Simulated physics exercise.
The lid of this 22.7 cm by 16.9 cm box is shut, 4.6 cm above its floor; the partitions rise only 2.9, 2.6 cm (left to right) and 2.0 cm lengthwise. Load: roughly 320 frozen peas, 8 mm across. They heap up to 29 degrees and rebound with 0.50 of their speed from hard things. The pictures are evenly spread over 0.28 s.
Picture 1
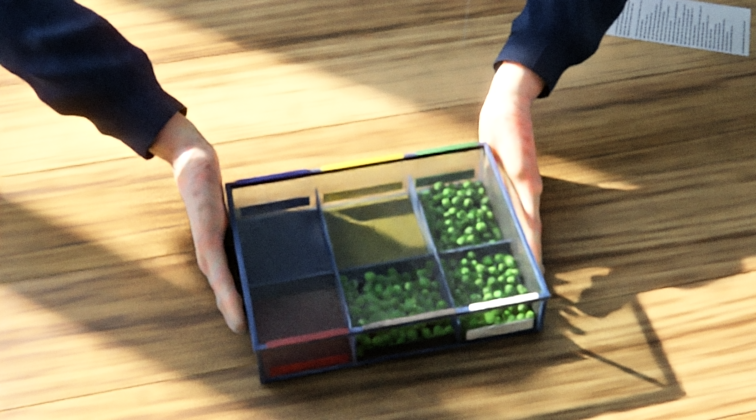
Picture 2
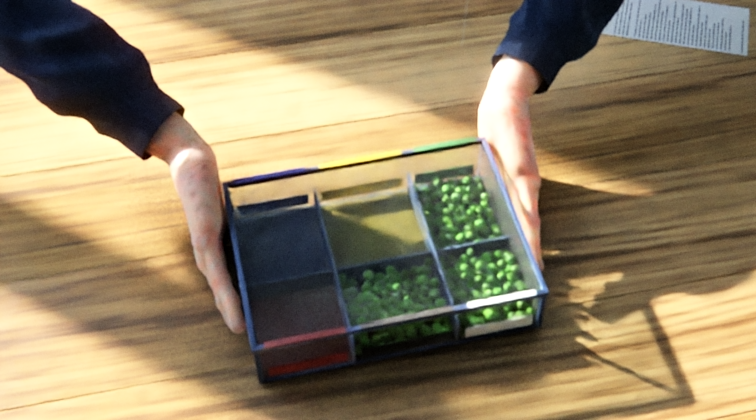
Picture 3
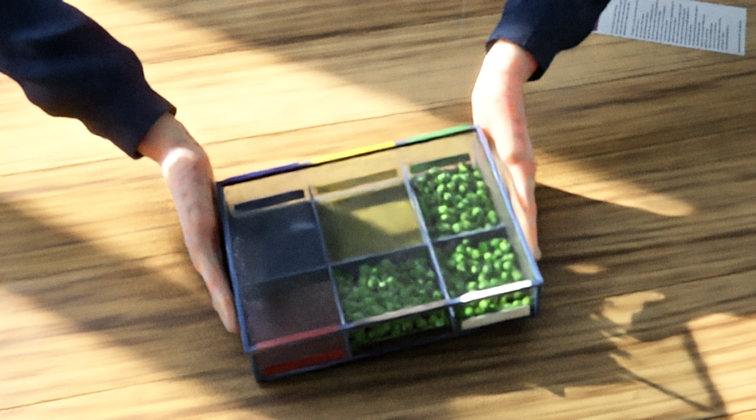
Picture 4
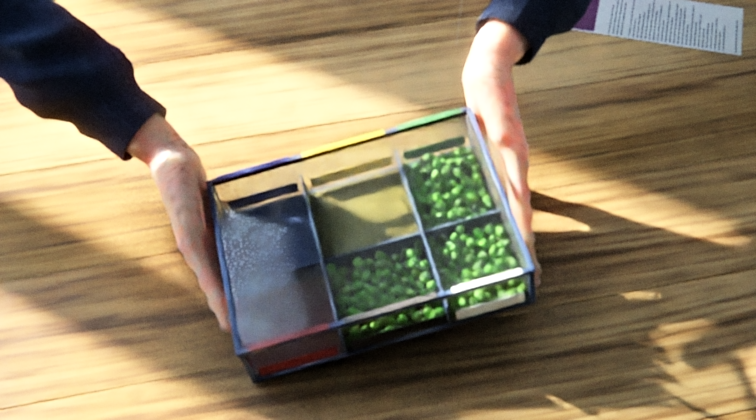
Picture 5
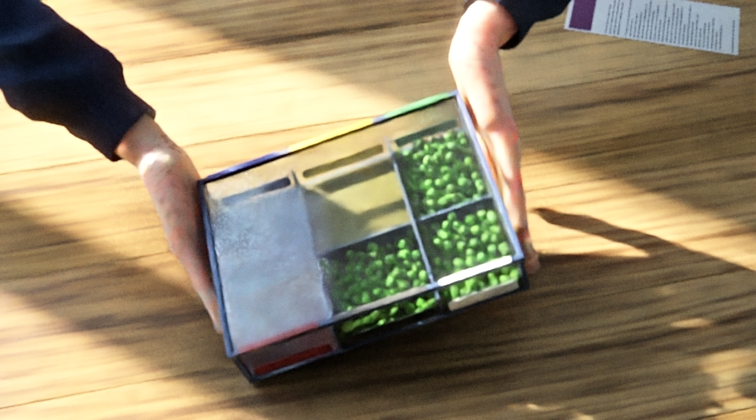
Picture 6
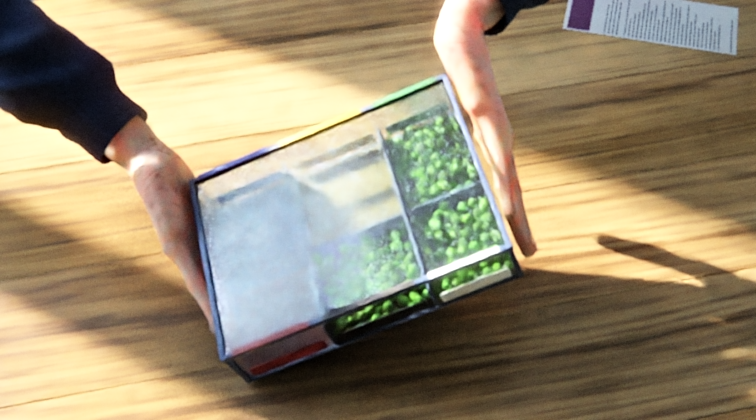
In the video, two hands in dark sleeves hold a divided, clear-lidded box of green peas above a wooden surface, gradually tilting it toward its left front corner while a whitish sheen spreads across the lid's left side.
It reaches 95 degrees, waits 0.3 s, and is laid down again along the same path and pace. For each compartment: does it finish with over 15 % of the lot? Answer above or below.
Red compartment: Above; blue compartment: Below; green compartment: Below; yellow compartment: Below; white compartment: Below; black compartment: Above.
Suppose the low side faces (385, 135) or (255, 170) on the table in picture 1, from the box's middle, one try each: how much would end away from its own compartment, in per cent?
Some 65 and 75 per cent.
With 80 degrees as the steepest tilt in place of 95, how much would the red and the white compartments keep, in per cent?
In that case red 25, white 20.
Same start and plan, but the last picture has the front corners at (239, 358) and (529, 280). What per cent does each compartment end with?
Red 15, blue 0, green 5, yellow 0, white 20, black 60.
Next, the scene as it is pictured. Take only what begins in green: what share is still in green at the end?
About 10 per cent.
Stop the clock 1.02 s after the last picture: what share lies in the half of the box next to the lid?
About 60 per cent.
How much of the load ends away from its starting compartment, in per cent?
Roughly 75 per cent.
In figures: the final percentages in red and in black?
Red 40; black 45.
Then, 1.02 s after the last picture, tilt 95 degrees; red 25 %, blue 5 %, green 10 %, yellow 5 %, white 10 %, black 50 %.
Then, 1.70 s after the last picture, tilt 48 degrees; red 40 %, blue 5 %, white 5 %, black 45 %.
Then, 2.42 s after the last picture, tilt 0 degrees; red 40 %, blue 10 %, white 5 %, black 45 %.
In the end, red 40 %, blue 10 %, green 0 %, yellow 0 %, white 5 %, black 45 %.
